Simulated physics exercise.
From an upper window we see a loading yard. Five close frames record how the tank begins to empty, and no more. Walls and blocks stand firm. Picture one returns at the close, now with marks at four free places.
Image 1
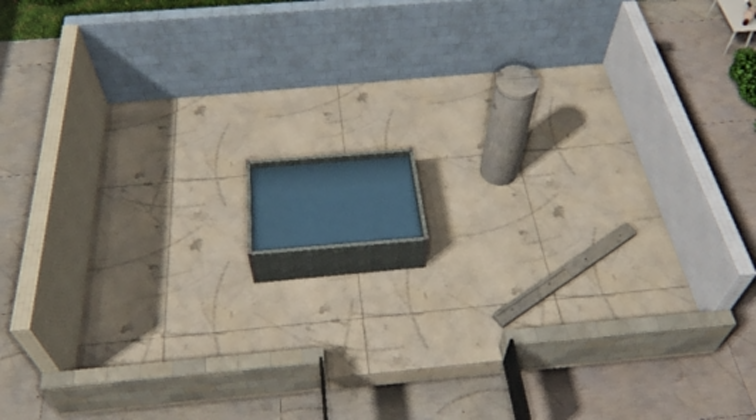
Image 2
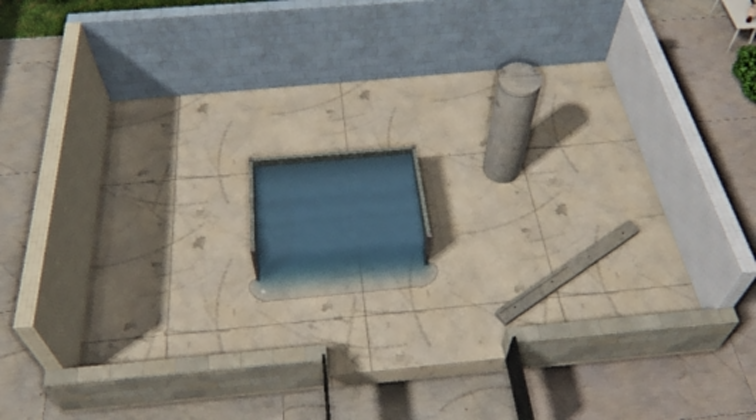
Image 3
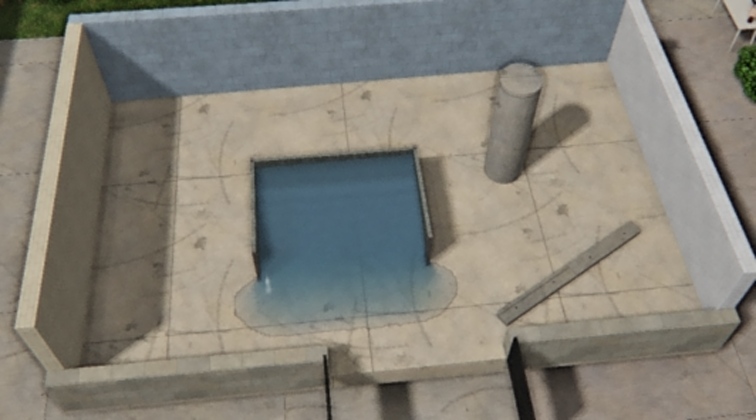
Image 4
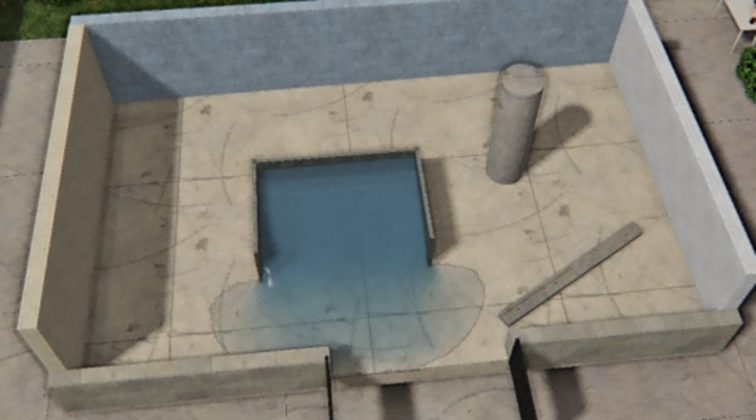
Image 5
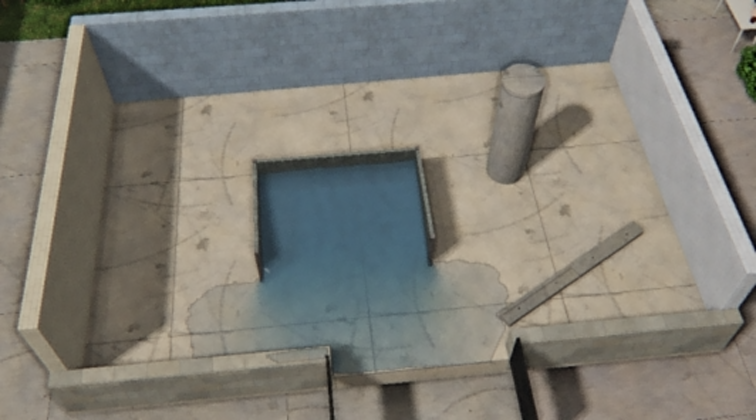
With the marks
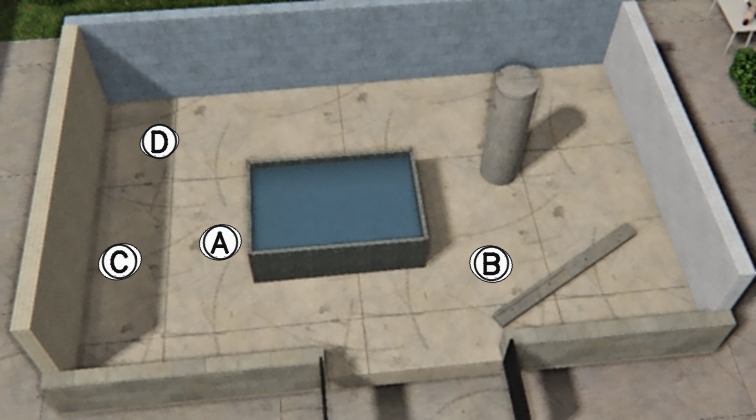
A paved loading yard, enclosed by a bluish back wall, pale side walls and low front walls with an open gateway, is seen from a high window. A dark-rimmed rectangular tank of blue water sits near the centre, with a grey column and a slanting grey beam to the right. The tank's front side disappears and water pours forward, spreading across the tan paving towards both sides and reaching the gateway.
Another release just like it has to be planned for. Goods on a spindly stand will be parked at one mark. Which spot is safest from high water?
Choose B.
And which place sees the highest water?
That is place C.
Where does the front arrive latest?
Place A.
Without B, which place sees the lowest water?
That is place A.
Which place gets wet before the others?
C it is.
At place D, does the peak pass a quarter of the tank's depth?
No, less.
On the marked copy, A at (220, 242); B at (491, 263); C at (119, 261); D at (159, 141).
For place A, the water peaks at about 6 % of the depth that stood in the tank.
For place B, the water peaks at about 3 % of the depth that stood in the tank.
For place C, the water peaks at about 22 % of the depth that stood in the tank.
For place D, the water peaks at about 15 % of the depth that stood in the tank.
